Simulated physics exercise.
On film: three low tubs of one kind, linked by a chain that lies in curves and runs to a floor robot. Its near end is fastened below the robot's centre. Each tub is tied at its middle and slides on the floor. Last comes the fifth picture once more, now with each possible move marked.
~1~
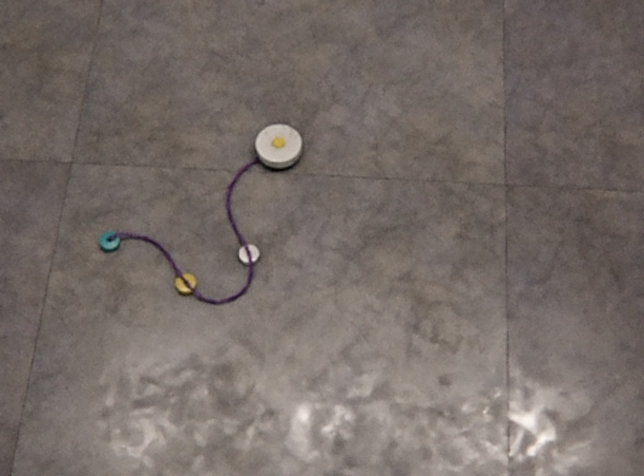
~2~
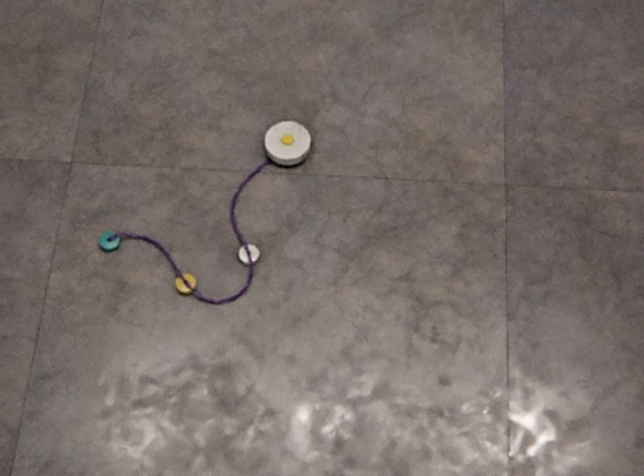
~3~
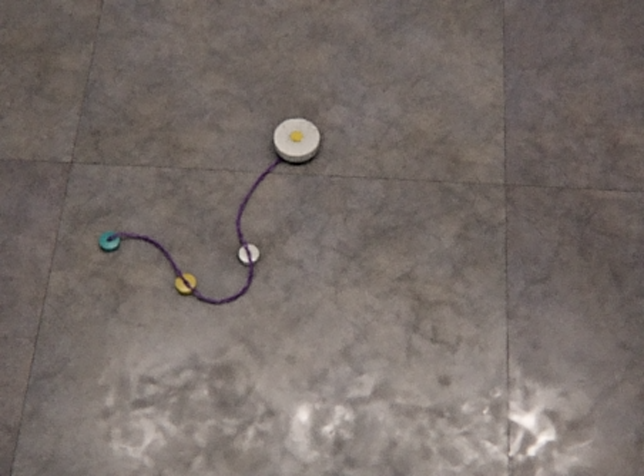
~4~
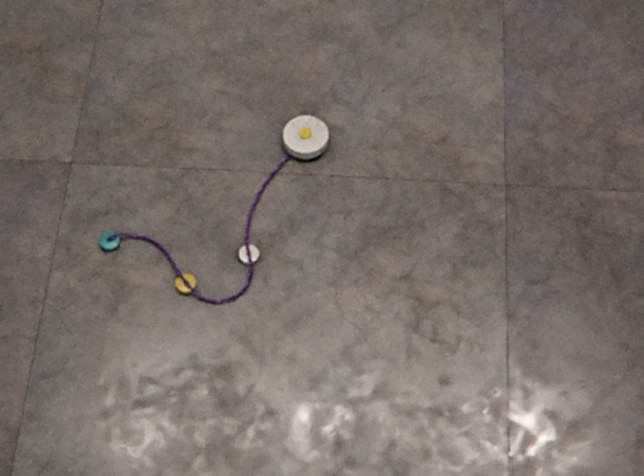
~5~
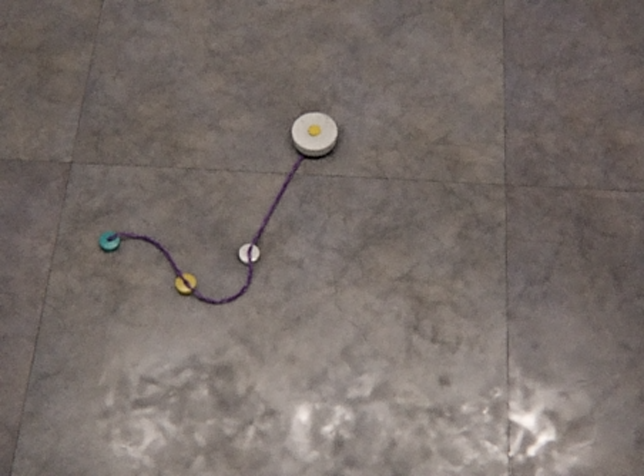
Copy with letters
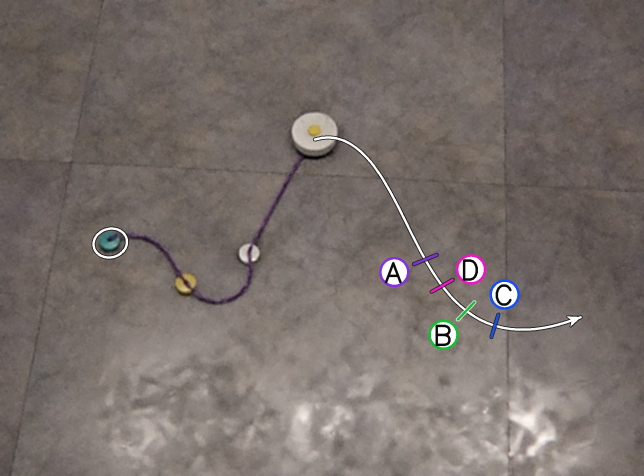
At first, a round white robot sits above three small tubs, white, yellow and turquoise, linked by a curving purple chain on a grey tiled floor. The robot glides slowly right and slightly away, drawing the slack between it and the white tub into a straighter line, while all three tubs stay still.
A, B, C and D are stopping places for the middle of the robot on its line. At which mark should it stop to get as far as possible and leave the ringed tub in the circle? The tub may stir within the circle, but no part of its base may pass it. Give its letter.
B is the last safe stop.
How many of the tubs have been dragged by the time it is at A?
One.
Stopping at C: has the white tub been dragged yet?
Yes.
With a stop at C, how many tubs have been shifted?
Three.
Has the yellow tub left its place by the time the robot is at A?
By then, no.
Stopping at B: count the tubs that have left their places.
Two.
On the marked copy, A at (425, 260); B at (466, 311); C at (495, 326); D at (442, 286); the ring at (110, 243); the route from (315, 140) via (424, 258) to (581, 317).
With B. Early on, robot (383, 174); turquoise tub (110, 241); yellow tub (186, 284); white tub (257, 242).
Further on, robot (421, 246); turquoise tub (110, 241); yellow tub (186, 284); white tub (266, 242).
At the end, robot (467, 307); turquoise tub (110, 241); yellow tub (205, 276); white tub (314, 270); the ringed tub at the far end is still in its ring.
As for the rest, A is safe but short; C drags the last tub to (129, 247); D is safe but short.
